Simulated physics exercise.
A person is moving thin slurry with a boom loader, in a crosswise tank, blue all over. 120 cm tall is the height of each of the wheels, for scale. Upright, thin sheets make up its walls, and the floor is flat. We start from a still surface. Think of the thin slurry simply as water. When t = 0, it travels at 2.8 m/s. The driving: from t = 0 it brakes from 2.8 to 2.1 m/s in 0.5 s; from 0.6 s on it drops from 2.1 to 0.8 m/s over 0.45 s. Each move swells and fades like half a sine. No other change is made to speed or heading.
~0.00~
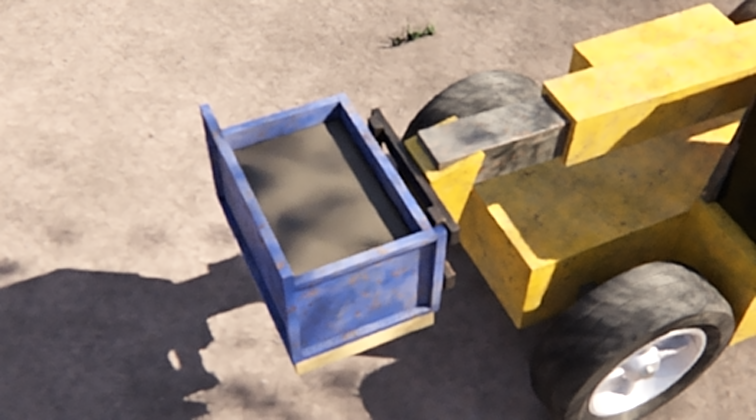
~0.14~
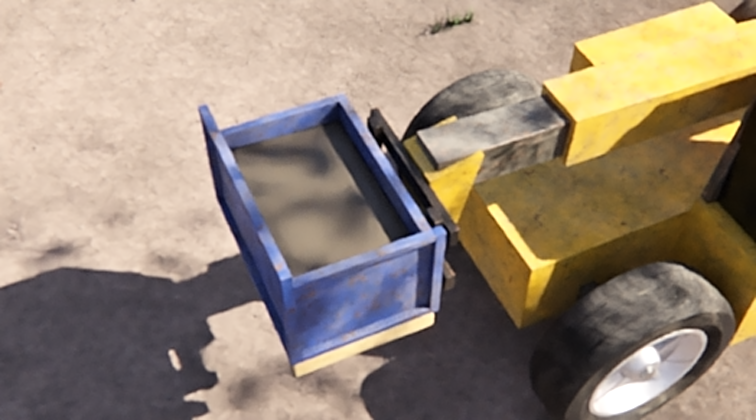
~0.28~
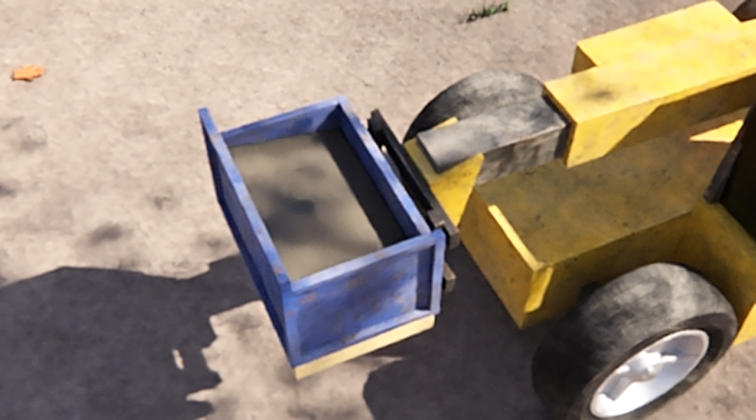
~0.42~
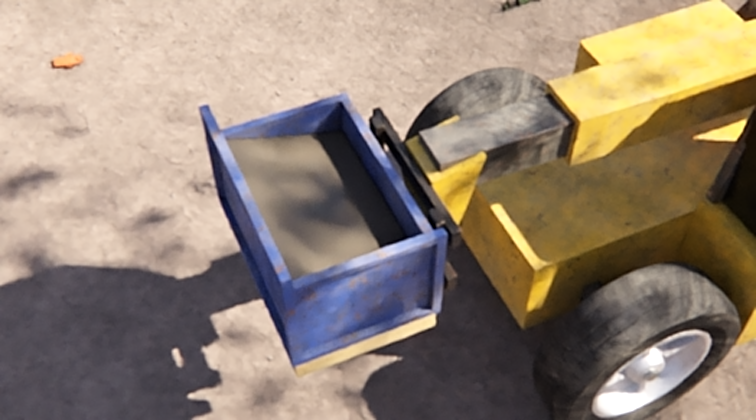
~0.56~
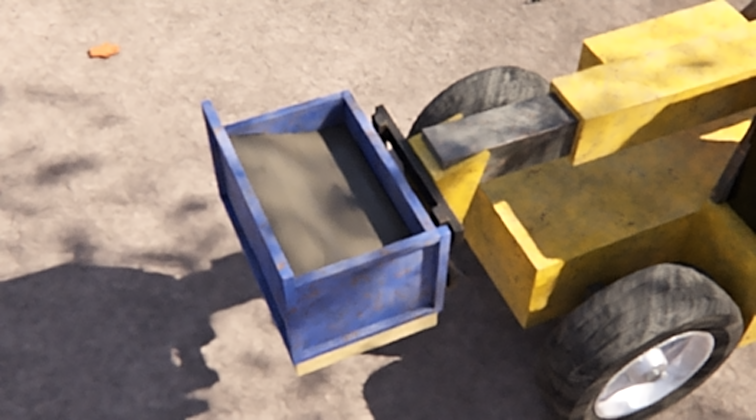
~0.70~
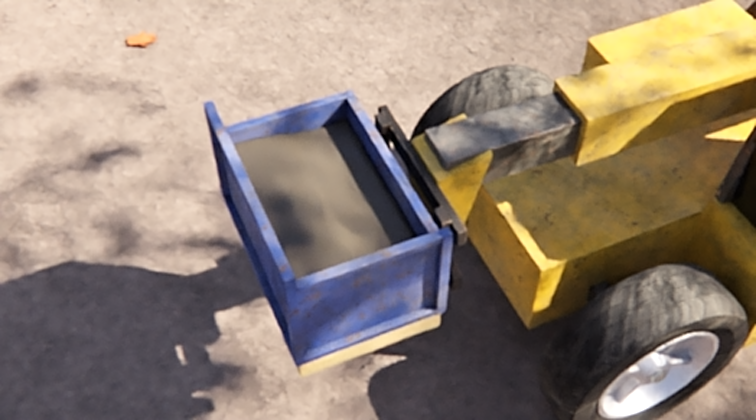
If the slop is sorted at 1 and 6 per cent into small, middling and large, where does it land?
It lands in small.
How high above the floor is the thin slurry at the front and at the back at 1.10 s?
It reads roughly 46 cm up front and 26 cm at the back.
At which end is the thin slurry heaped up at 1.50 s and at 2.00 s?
First at the rear end, then at the forward end.
By 1.10 s it stands 25 cm high behind and 46 cm in front; all of it is still inside.
By 1.50 s it stands 41 cm high behind and 30 cm in front; all of it is still inside.
By 2.00 s it stands 31 cm high behind and 41 cm in front; all of it is still inside.
By 4.03 s all of it is still inside.
